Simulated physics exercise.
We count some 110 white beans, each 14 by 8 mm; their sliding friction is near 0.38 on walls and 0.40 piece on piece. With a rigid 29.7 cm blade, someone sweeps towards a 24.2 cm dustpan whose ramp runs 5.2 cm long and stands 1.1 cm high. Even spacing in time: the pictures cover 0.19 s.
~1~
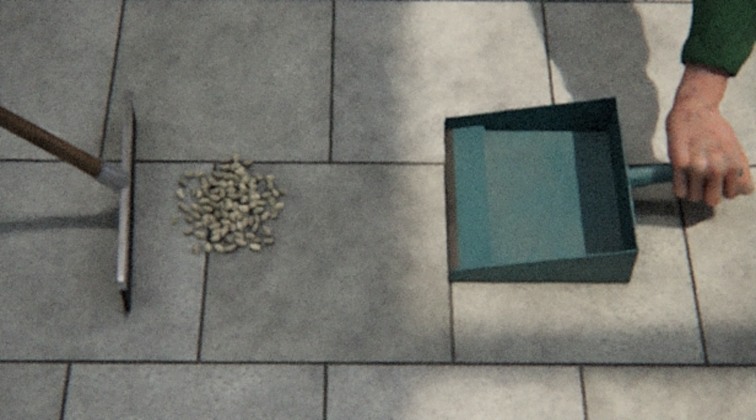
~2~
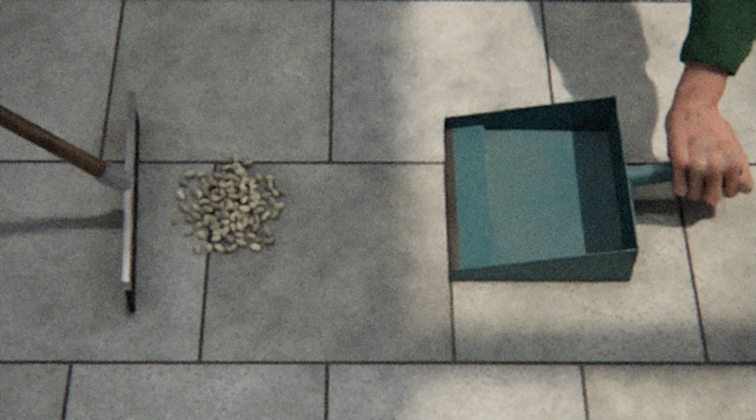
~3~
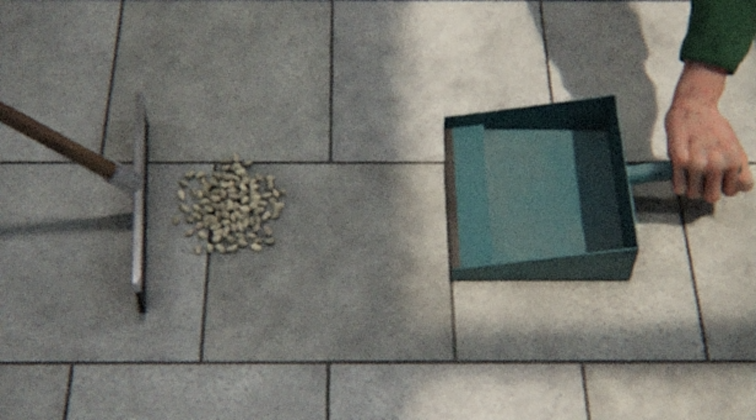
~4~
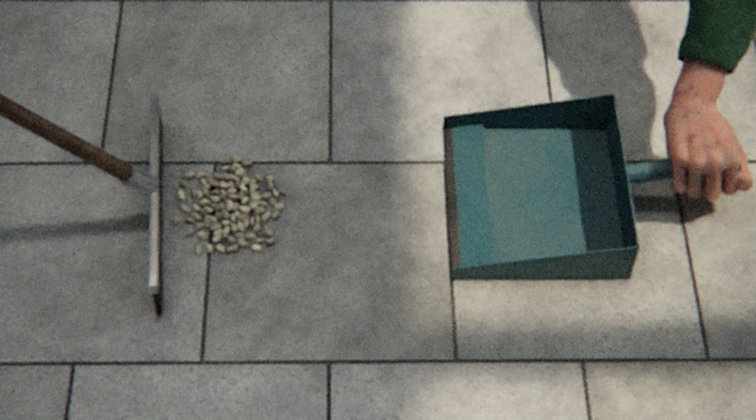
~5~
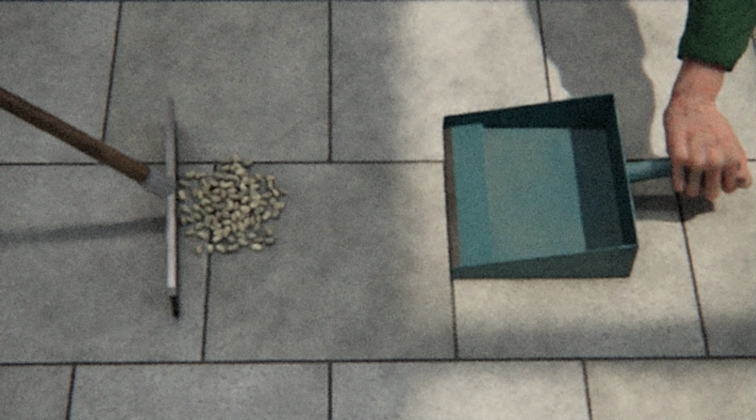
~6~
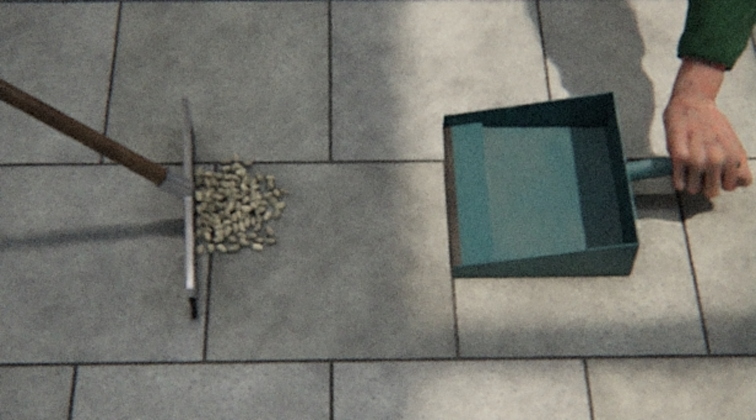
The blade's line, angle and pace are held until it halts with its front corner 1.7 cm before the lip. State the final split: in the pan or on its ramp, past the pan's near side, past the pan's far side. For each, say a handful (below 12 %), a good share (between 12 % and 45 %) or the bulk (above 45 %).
Split: Pan a good share, near side a handful, far side a handful.
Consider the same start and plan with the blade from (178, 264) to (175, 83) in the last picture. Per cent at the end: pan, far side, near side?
Final per cent - pan 20, far 35, near 5.
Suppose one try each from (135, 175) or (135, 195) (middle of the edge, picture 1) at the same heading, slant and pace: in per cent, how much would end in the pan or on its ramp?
Estimates: 40 percent and 35 percent.
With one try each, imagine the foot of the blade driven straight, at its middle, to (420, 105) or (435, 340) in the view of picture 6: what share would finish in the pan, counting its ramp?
About 25 % and 0 %.
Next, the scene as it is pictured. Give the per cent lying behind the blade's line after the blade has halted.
About 5 per cent.
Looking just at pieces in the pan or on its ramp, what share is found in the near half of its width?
I'd put it at around 80 per cent.
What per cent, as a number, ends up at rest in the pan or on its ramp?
Around 35 in a hundred.
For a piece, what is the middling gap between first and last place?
28 cm, roughly.
Then, 0.28 s after the last picture, middle of the blade 18 cm from the lip; 0 % over the lip, far side 0 %, near side 0 %.
Then, 0.46 s after the last picture, middle of the blade 8 cm from the lip; 0 % over the lip, far side 0 %, near side 5 %.
Then, 0.77 s after the last picture, middle of the blade 3 cm from the lip; 35 % over the lip, far side 5 %, near side 5 %.
In the end, pan 35 %, near side 5 %, far side 5 %, in front of the lip or behind the blade 60 %.
